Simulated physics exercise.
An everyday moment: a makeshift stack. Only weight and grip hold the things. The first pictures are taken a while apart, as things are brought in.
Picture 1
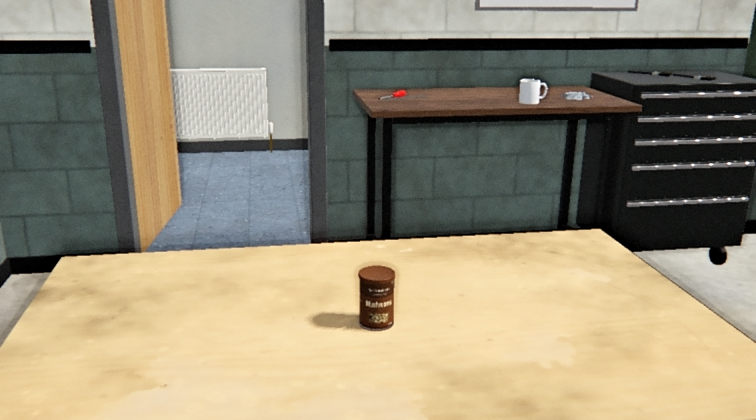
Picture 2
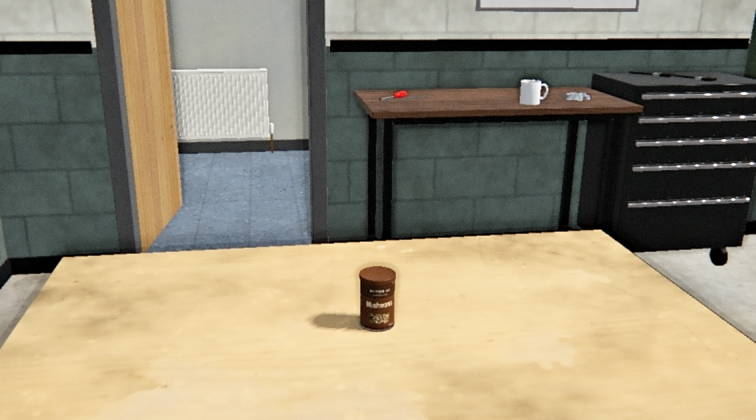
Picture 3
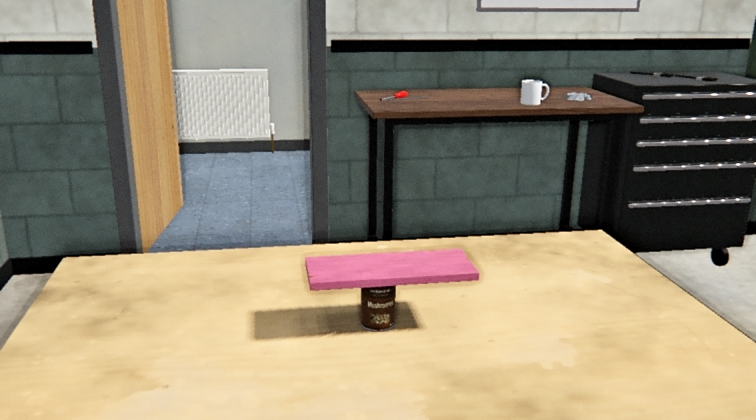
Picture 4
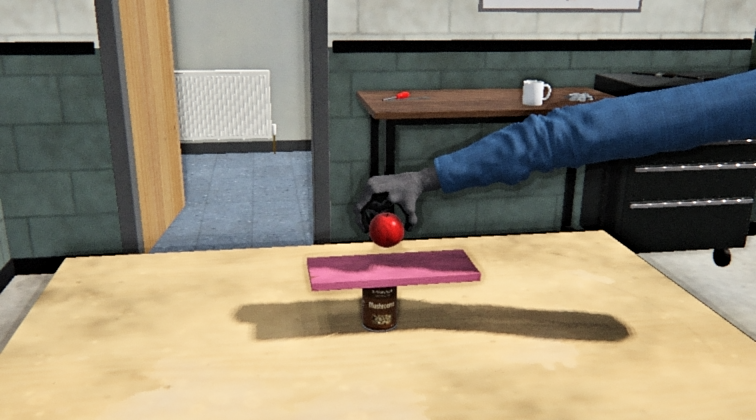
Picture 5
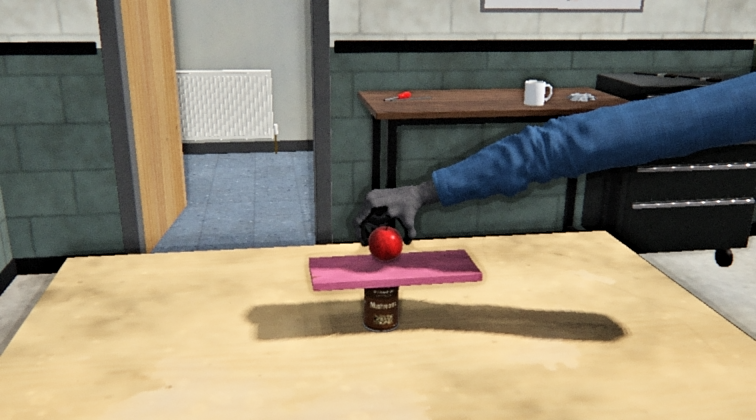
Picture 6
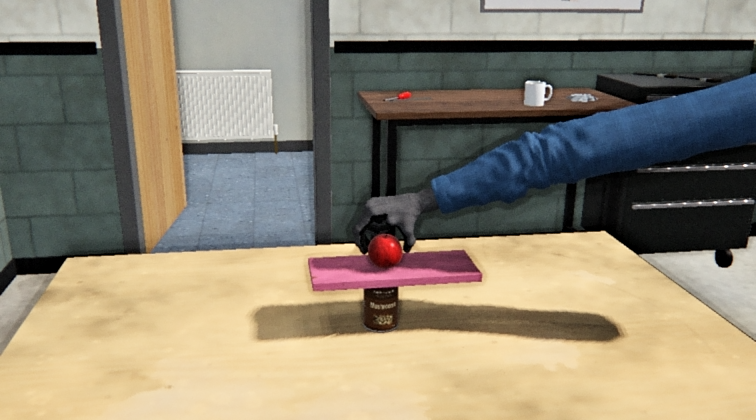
A small brown tin stands alone on a pale wooden table, seen from slightly above in a room with green block walls, an open doorway at left, and a dark workbench holding a white mug behind. A flat pink board then appears lying across the tin's top. A dark-gloved hand in a blue sleeve reaches in from the right and lowers a red apple onto the board's middle, still touching it.
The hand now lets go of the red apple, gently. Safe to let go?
The stack holds.
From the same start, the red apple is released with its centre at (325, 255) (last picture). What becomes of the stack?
Then it stays up.
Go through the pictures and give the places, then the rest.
In the first picture, the last thing is not in view yet; brown tin (377, 298).
In the second picture, the last thing is not in view yet; brown tin (377, 299).
In the third picture, the last thing is not in view yet; brown tin (378, 299).
The fourth picture shows on its way; red apple (387, 230); brown tin (380, 299).
The fifth picture shows on its way; red apple (385, 244); brown tin (381, 300).
The sixth picture shows in place under the hand; red apple (385, 252); brown tin (381, 300).
Then, 0.20 s on from there, no change.
Then, 0.50 s on from there, red apple resting near (385, 252).
In the end, all 3 unmoved. At the end, from the last picture's camera, red apple near (385, 252). The stack stays up.
